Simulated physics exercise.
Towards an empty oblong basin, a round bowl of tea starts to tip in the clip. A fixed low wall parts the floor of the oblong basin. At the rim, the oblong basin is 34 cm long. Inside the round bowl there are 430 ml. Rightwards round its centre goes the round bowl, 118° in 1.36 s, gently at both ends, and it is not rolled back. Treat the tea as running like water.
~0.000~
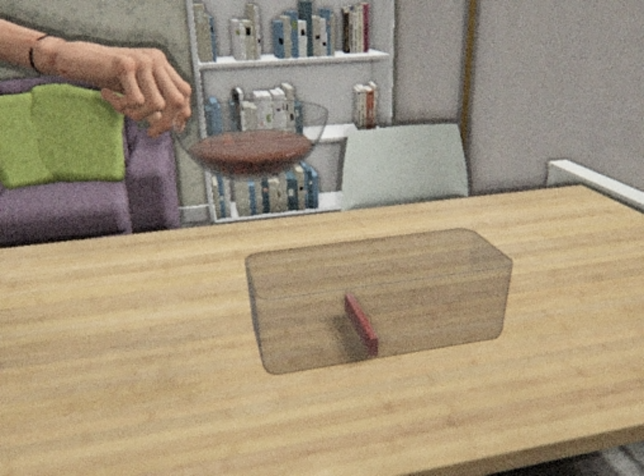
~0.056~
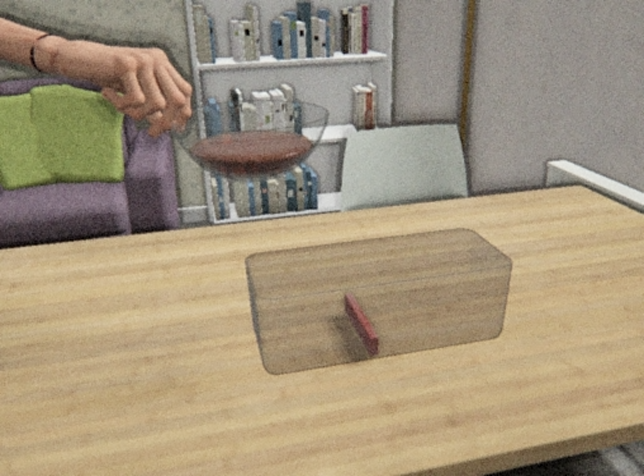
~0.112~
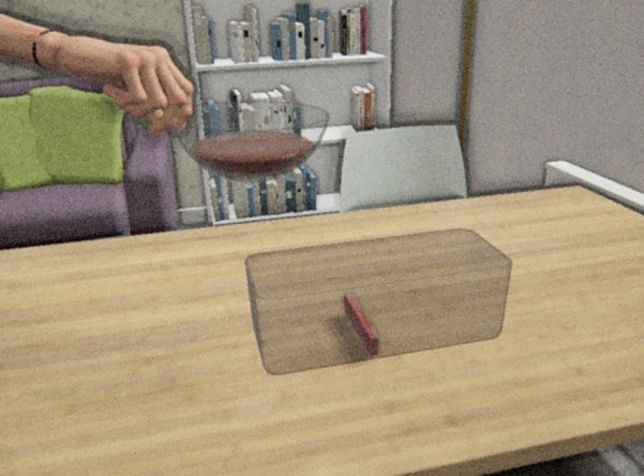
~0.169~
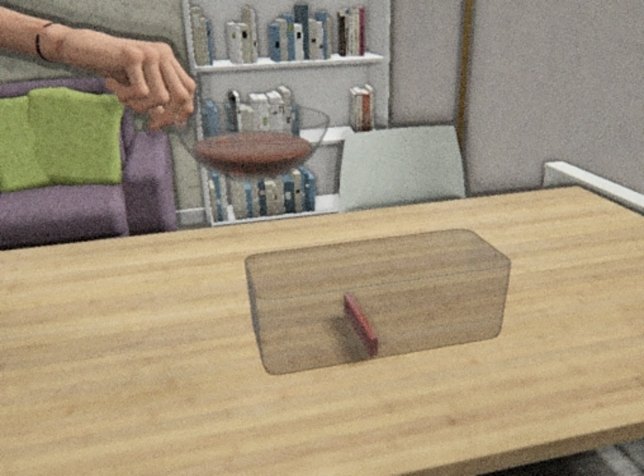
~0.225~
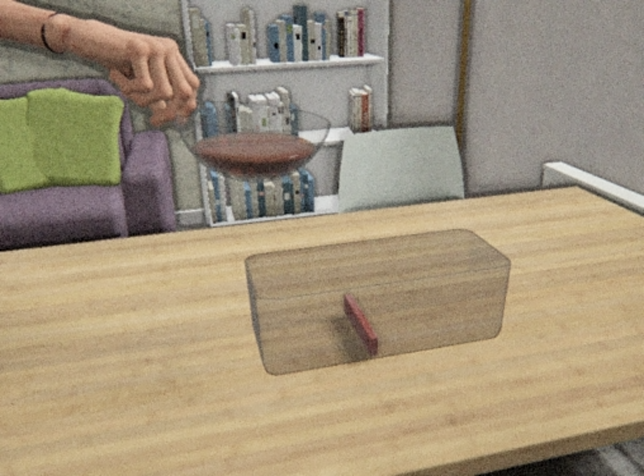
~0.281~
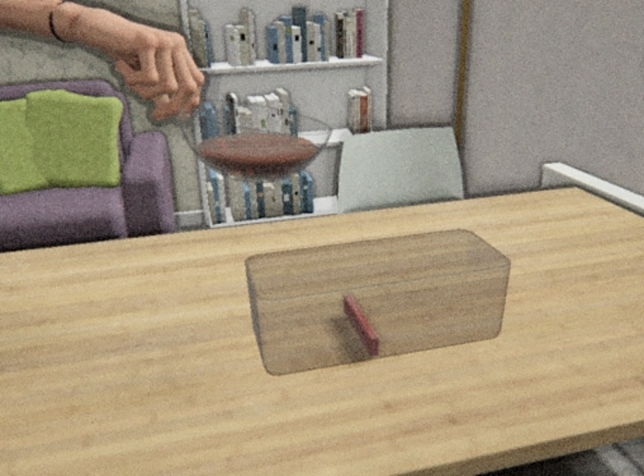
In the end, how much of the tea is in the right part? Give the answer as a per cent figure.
Roughly 52 percent is in the right part.
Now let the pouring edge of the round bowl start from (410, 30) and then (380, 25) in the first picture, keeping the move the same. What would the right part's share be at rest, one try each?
I'd say 90 percent on the first go, 85 percent on the next.
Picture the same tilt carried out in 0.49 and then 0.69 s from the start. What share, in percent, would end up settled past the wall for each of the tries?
First 40, then 50 per cent.
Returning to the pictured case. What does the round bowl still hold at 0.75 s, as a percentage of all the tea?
Close to 38 percent of the liquid remains at that time.
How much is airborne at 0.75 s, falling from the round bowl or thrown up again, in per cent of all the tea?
Near 42 per cent at that time.
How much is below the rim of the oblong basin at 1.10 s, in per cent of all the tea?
About 100 %.
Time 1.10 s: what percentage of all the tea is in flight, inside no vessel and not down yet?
About 1 percent.
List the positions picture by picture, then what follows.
It leans 0°; its right rim is at (325, 110); the tea meets the walls at (188, 147) and (312, 138); the oblong basin's rim runs from (250, 278) to (492, 246); the wall's top is at (360, 315), in the first frame.
It leans 0°; its right rim is at (326, 111); the tea meets the walls at (188, 148) and (312, 138), in the second frame.
It leans 2°; its right rim is at (326, 113); the tea meets the walls at (189, 147) and (312, 139), in the third frame.
It leans 4°; its right rim is at (327, 117); the tea meets the walls at (190, 147) and (312, 141), in the fourth frame.
It leans 8°; its right rim is at (328, 122); the tea meets the walls at (191, 146) and (313, 142), in the fifth frame.
It leans 12°; its right rim is at (329, 128); the tea meets the walls at (195, 147) and (316, 142), in the sixth frame.
By 0.75 s the tilt is 69° and 38 per cent is still to pour, 4 is left of the wall and 15 right of it.
By 1.10 s the tilt is 108° and 0 per cent is still to pour, 48 is left of the wall and 51 right of it.
By 1.47 s the tilt is 118° and 0 per cent is still to pour, 47 is left of the wall and 52 right of it.
By 1.86 s the tilt is 118° and 0 per cent is still to pour, 47 is left of the wall and 52 right of it.
At rest 47 per cent lies left of the wall, 52 right of it and 1 outside.
